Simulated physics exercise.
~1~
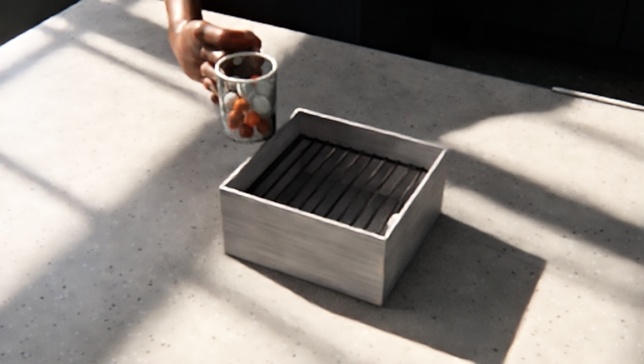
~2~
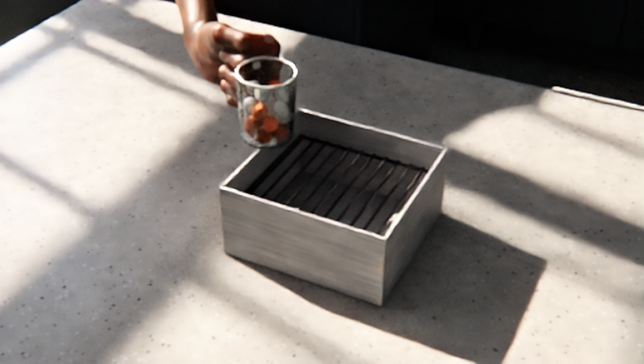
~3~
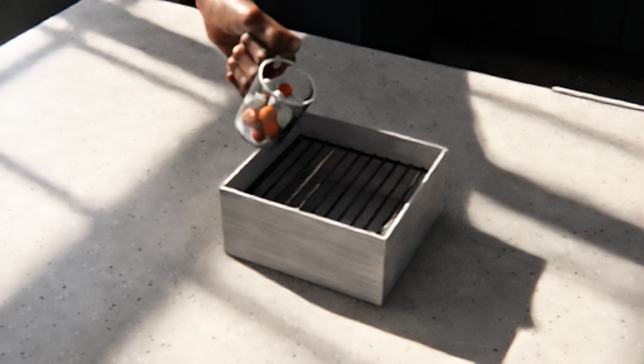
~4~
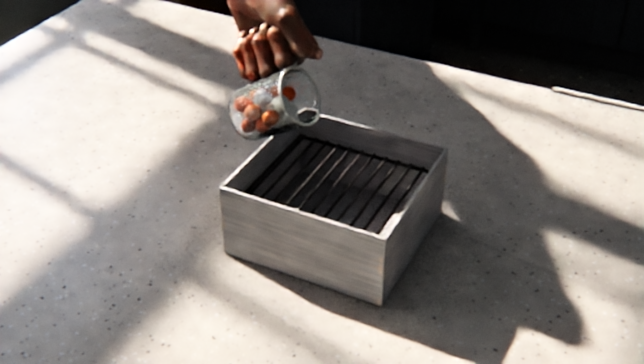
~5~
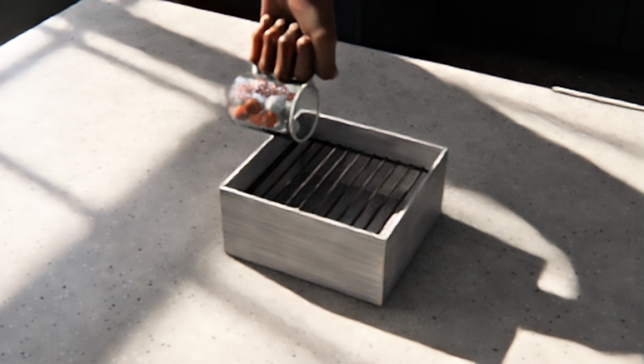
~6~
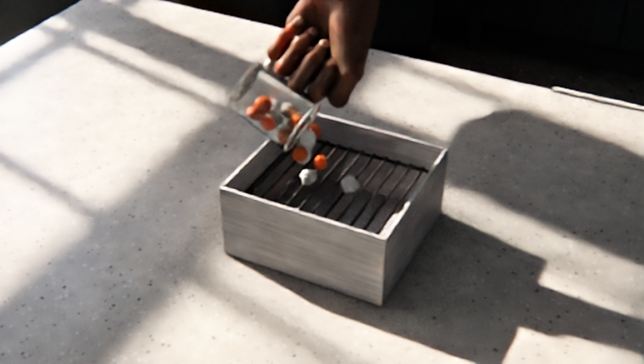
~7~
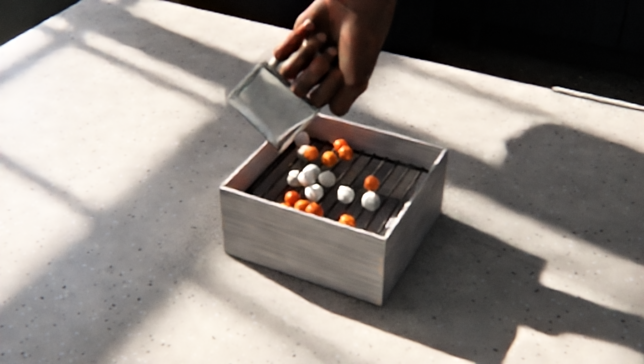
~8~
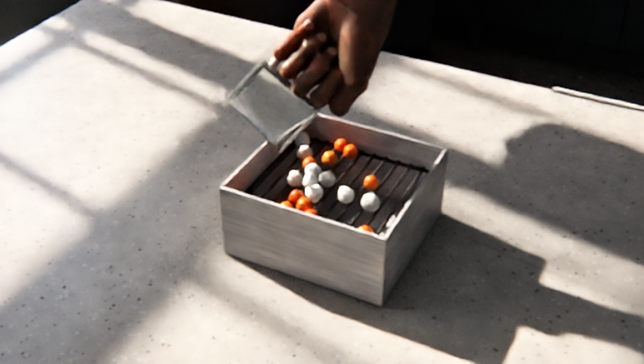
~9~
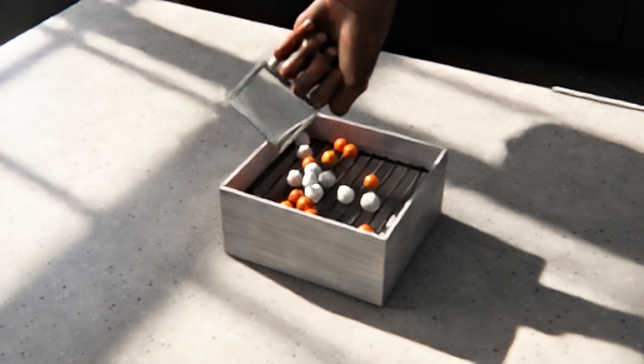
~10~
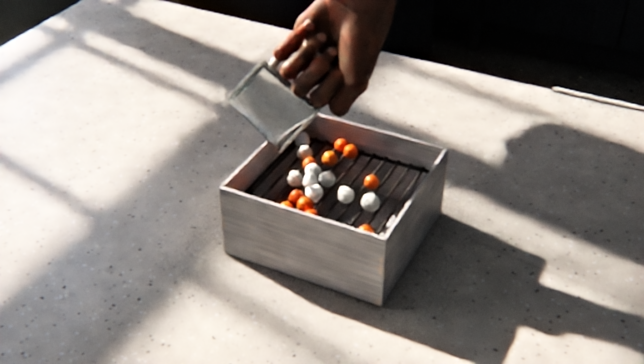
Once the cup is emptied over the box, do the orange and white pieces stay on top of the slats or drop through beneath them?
Both the orange and the white pieces stay on top of the slats. None of either colour drops through beneath them.
